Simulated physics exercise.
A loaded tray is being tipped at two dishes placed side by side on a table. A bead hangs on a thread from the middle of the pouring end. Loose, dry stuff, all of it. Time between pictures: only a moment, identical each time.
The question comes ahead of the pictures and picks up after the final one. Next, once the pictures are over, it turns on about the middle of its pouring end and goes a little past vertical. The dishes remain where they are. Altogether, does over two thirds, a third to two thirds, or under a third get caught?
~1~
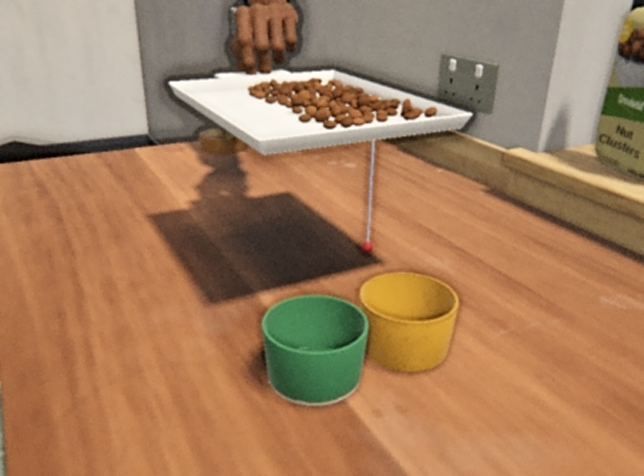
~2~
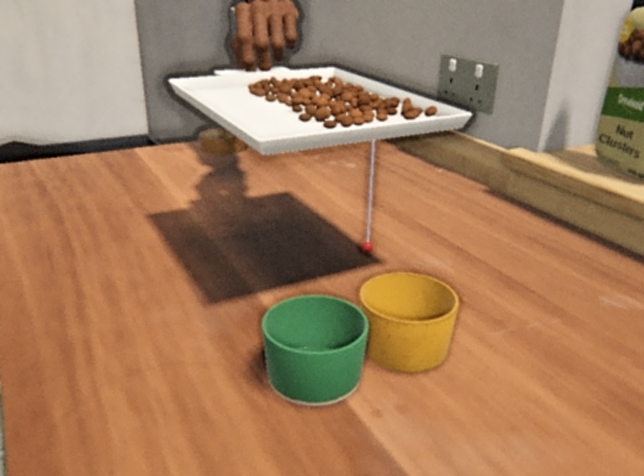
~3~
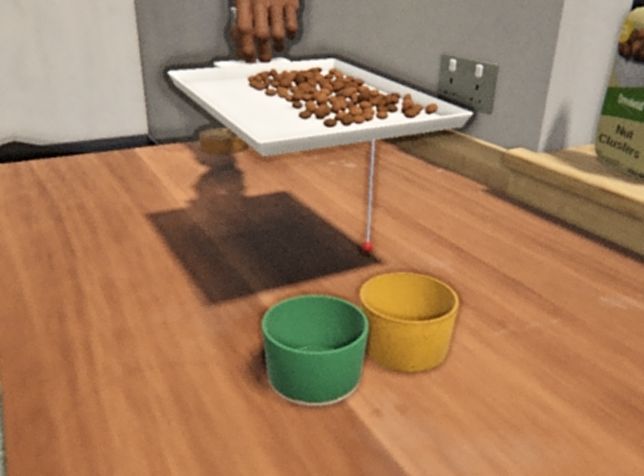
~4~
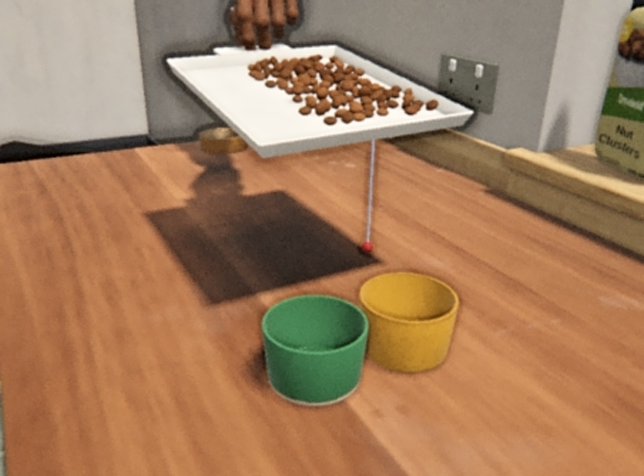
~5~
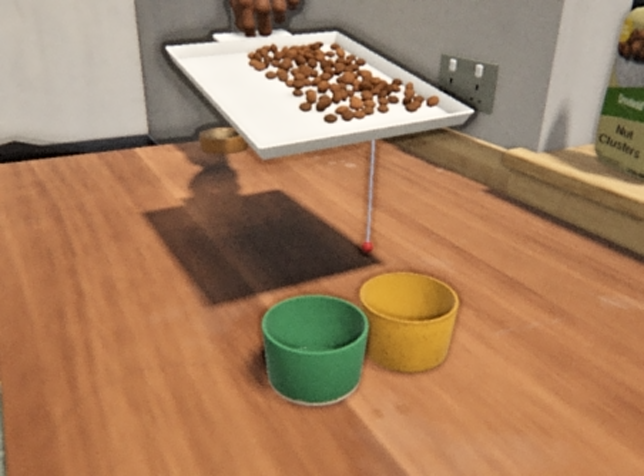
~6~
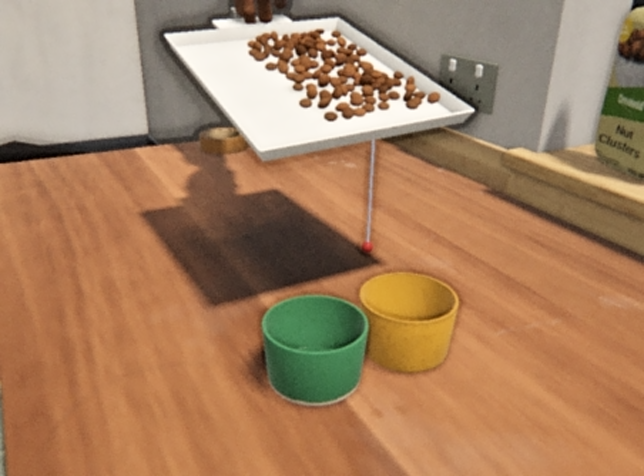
Altogether a third to two thirds gets caught.
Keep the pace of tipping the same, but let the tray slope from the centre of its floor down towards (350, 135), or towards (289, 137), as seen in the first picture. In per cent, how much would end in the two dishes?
First heading 40 %, second heading 10 %.
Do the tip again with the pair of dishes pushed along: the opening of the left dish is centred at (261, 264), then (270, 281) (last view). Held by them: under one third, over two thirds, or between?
Less than a third; less than a third.
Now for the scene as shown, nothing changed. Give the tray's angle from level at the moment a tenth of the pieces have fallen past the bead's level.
Angle reached: About 60°.
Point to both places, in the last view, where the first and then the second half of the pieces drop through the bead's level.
Roughly at (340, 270) first, and then at (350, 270).
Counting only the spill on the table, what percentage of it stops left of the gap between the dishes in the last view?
Looks to be around 80 per cent of the spill.
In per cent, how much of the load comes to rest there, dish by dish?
About: Left dish 20, right dish 30 per cent.
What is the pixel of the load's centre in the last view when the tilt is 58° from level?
Near (352, 134).
Just after the last frame, tray tipped steeply; the larger part on the tray; just a few in the left dish; just a few in the right dish; just a few outside both; roughly a quarter in the air.
A moment on, tray tipped right over; just a few on the tray; about a tenth in the left dish; roughly a quarter in the right dish; roughly half outside both; about a tenth in the air.
Further on, tray tipped past a quarter turn; about a tenth in the left dish; roughly a third in the right dish; roughly half outside both.
When it is over, tray tipped past a quarter turn; about a tenth in the left dish; roughly a third in the right dish; roughly half outside both.
